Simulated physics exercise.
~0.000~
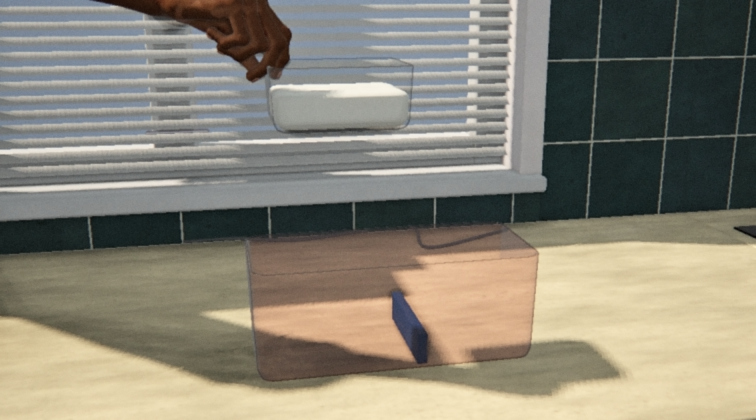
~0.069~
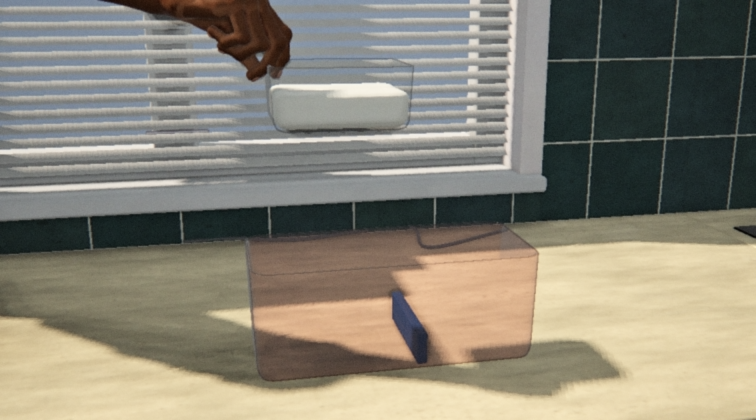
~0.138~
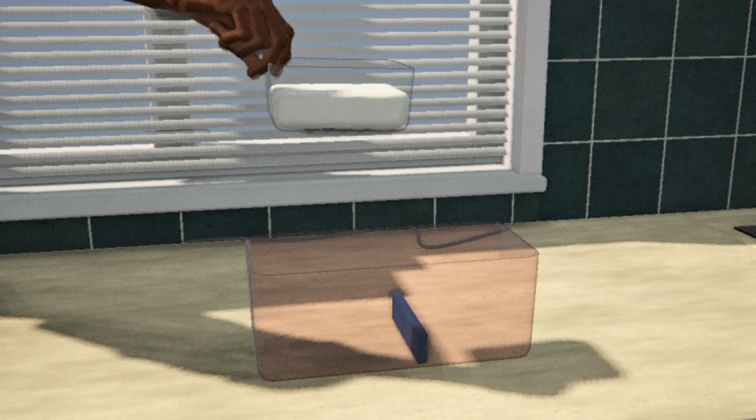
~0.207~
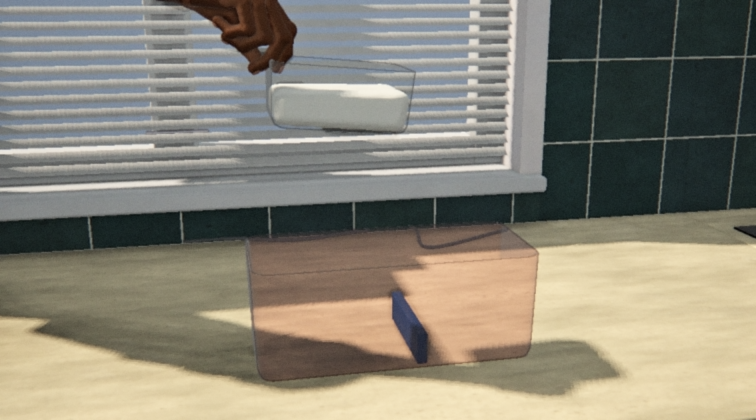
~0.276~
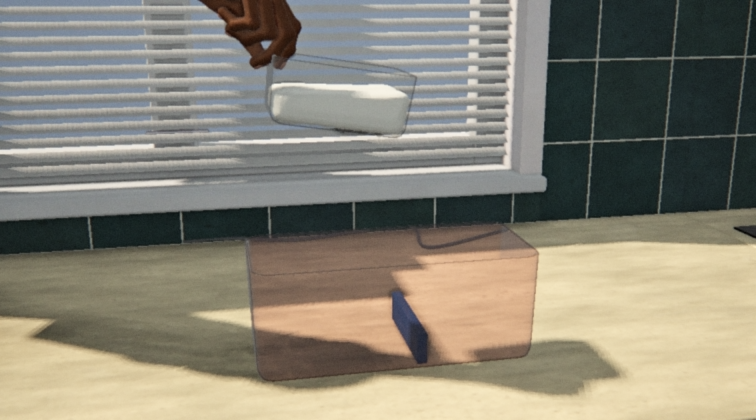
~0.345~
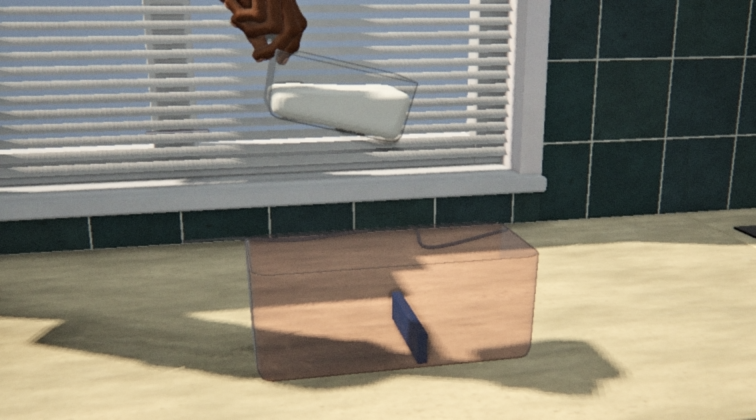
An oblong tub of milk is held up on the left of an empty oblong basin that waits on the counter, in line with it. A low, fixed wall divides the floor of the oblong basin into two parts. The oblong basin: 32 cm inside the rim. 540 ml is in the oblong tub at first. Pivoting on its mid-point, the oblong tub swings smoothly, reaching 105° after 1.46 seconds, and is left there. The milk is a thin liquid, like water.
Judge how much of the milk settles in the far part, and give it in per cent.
Some 82 per cent settles in the far part.
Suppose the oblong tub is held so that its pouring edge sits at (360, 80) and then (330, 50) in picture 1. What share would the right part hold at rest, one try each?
About 55 %, then about 20 %.
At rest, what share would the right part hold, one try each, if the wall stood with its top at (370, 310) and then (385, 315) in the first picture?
Around 95 and 95 percent, in that order.
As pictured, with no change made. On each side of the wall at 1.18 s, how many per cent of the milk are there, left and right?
Near 5 on the left, 74 on the right.
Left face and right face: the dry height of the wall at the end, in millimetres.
About 34 mm on the left, about 12 mm on the right.
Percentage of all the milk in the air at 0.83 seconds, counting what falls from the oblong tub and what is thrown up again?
36 %.
Then, 0.83 s in, the tilt is 64° and 50 per cent is still to pour, 0 is left of the wall and 13 right of it.
Then, 1.18 s in, the tilt is 96° and 10 per cent is still to pour, 5 is left of the wall and 73 right of it.
Then, 1.56 s in, the tilt is 105° and 0 per cent is still to pour, 15 is left of the wall and 82 right of it.
Then, 1.96 s in, the tilt is 105° and 0 per cent is still to pour, 17 is left of the wall and 82 right of it.
Finally, 17 per cent lies left of the wall, 82 right of it and 1 outside.
